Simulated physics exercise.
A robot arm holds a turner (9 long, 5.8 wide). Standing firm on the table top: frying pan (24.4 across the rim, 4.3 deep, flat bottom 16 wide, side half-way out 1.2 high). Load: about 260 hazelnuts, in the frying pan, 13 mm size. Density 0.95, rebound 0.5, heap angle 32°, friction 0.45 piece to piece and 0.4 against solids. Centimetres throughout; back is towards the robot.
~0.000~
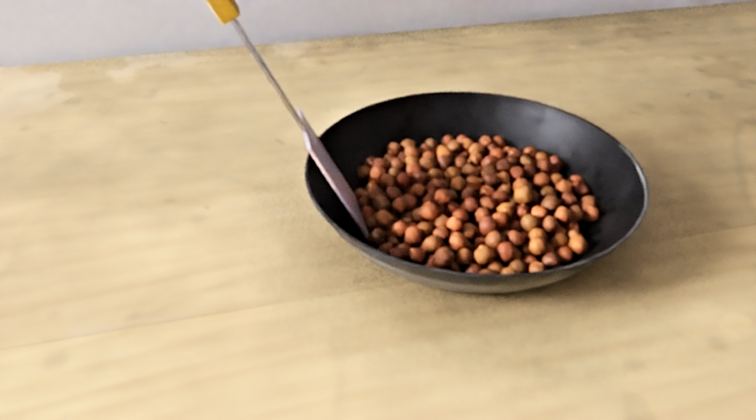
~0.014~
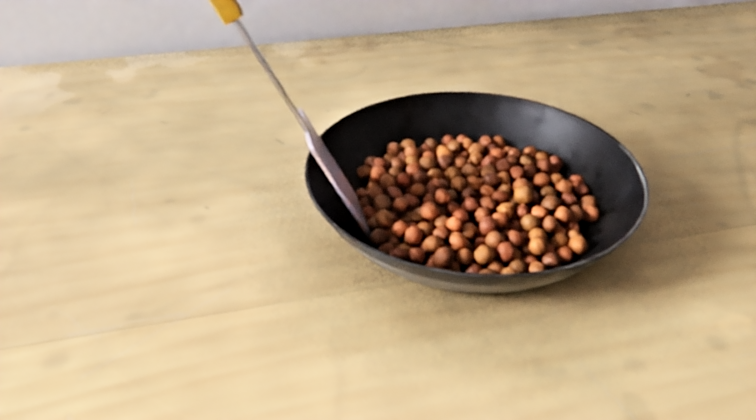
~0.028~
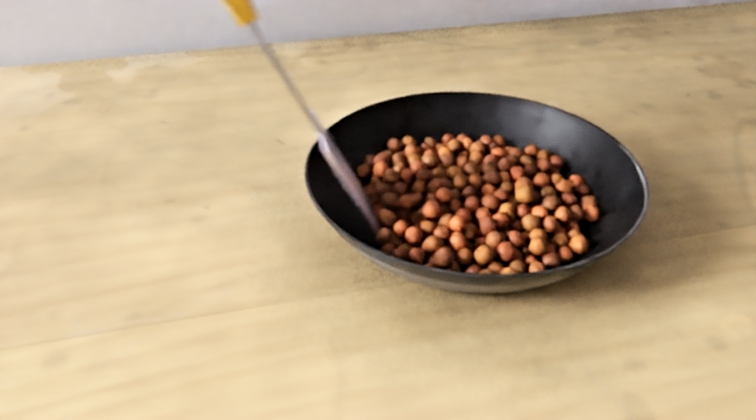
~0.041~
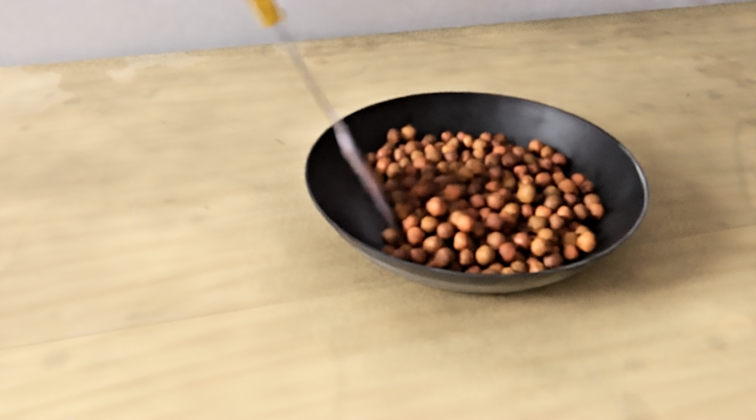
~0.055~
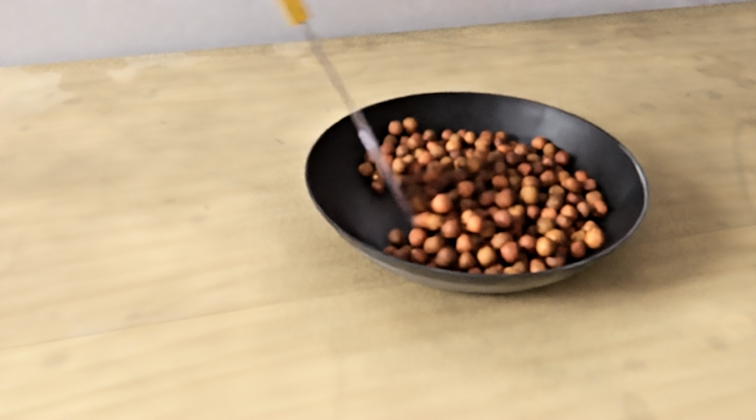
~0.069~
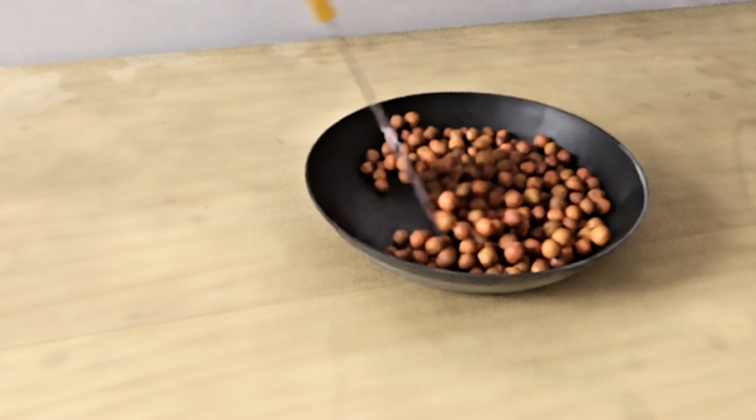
In this clip, a turner with a yellow handle rests at the left side of a black frying pan of hazelnuts on a pale wooden table top, then moves right through them, pushing some aside and exposing the pan's dark surface.
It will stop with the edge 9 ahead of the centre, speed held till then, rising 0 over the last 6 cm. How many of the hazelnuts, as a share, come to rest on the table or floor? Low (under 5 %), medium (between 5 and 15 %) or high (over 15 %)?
Share on the table or floor: High (over 15 %).
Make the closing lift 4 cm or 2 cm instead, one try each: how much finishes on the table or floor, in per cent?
About 15 and 20 per cent.
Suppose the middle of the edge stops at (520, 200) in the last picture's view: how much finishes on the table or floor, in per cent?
About 0 per cent.
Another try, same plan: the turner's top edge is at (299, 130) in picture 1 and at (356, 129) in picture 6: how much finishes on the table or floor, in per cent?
Some 20 per cent.
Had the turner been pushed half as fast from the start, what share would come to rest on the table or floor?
Then about 10 per cent.
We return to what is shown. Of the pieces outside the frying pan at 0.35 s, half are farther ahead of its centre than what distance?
Roughly 20 cm.
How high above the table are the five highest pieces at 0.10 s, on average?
About 5 cm.
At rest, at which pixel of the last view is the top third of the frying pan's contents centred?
Around (519, 171).
By 0.10 s, sloping 65°, highest piece 7 above the table; 259 in the frying pan.
By 0.14 s, sloping 65°, highest piece 7 above the table; 259 in the frying pan.
By 0.35 s, sloping 65°, highest piece 18 above the table; 209 in the frying pan, 27 on the table or floor, 23 on the blade or in flight.
By 1.40 s, sloping 65°, highest piece 4 above the table; 209 in the frying pan, 50 on the table or floor.
Final count, 209 in the frying pan, 50 on the table or floor. That is 19 % on the table or floor.
